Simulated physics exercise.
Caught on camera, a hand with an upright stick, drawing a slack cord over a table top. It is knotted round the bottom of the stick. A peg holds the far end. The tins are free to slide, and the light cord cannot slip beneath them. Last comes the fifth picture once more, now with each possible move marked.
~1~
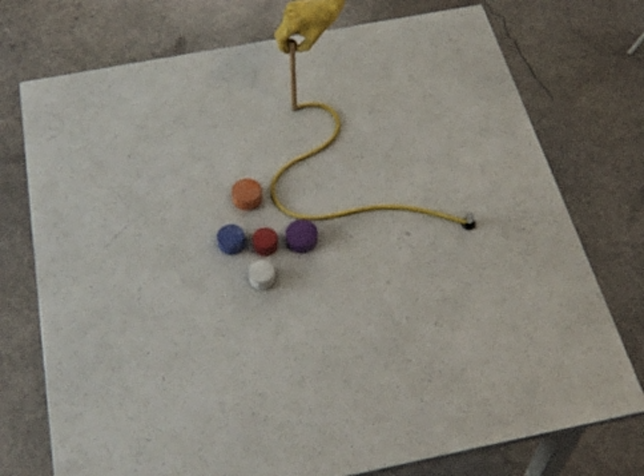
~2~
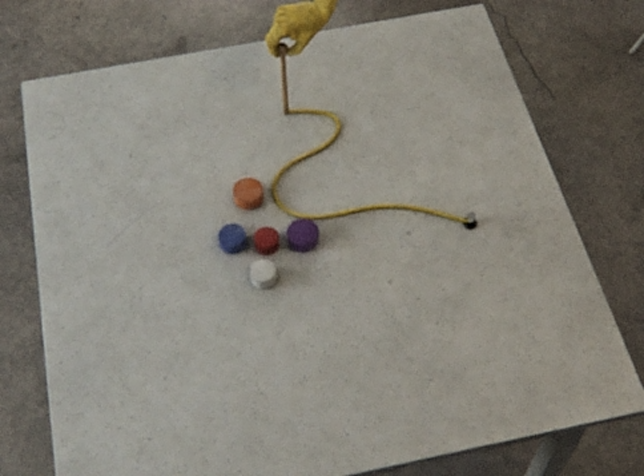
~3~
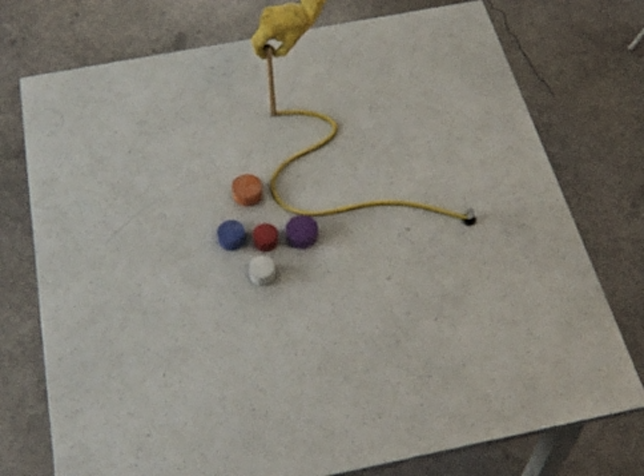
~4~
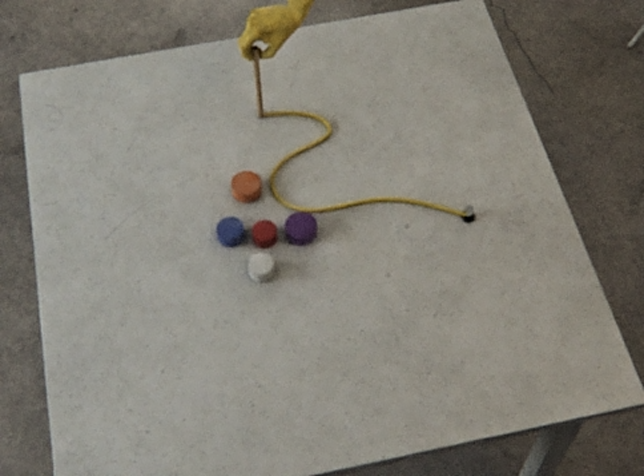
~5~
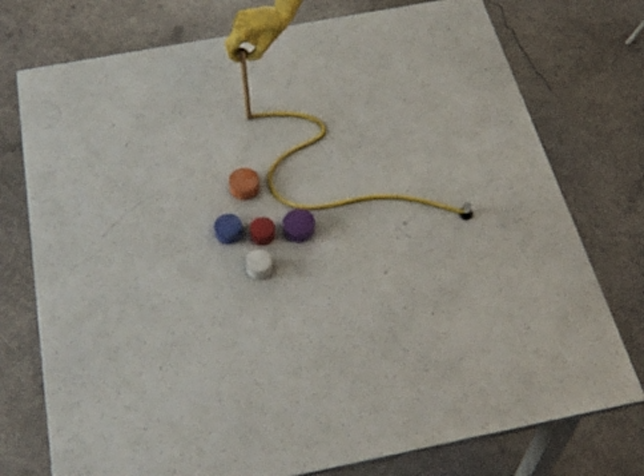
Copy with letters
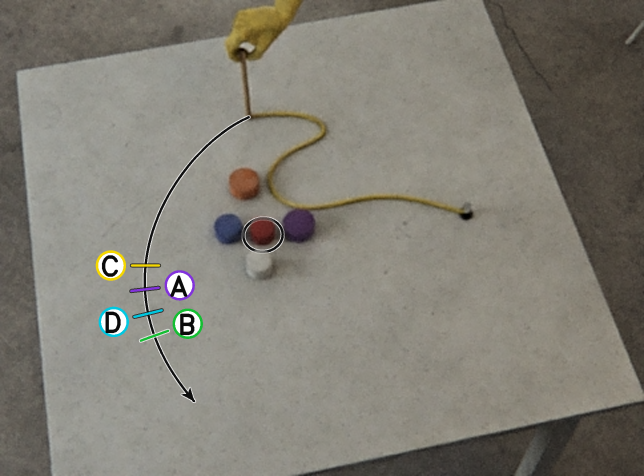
The clip opens on a pale table top where a yellow-gloved hand holds an upright stick tied to a slack yellow cord, which curves past five coloured tins to a peg at right. The hand moves the stick a short way left, drawing the cord's near end along, while the tins stay clustered together.
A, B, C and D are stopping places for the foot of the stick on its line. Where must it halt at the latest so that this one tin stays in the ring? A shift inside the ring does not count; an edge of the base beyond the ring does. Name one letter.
B is the last safe stop.
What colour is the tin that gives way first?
The orange tin.
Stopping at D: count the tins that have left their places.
By then, one.
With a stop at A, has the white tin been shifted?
No.
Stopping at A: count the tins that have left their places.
By then, none.
On the copy, A at (145, 289); B at (154, 336); C at (146, 265); D at (148, 314); the ring at (263, 235); the route from (249, 117) via (149, 244) to (194, 401).
On B. First, foot of the stick (181, 176); red tin (263, 231).
Then, foot of the stick (147, 257); red tin (263, 231).
Finally, foot of the stick (155, 336); red tin (263, 231); orange tin (254, 208); the red tin is still in its ring.
By contrast, A is safe but short; C is safe but short; D is safe but short.
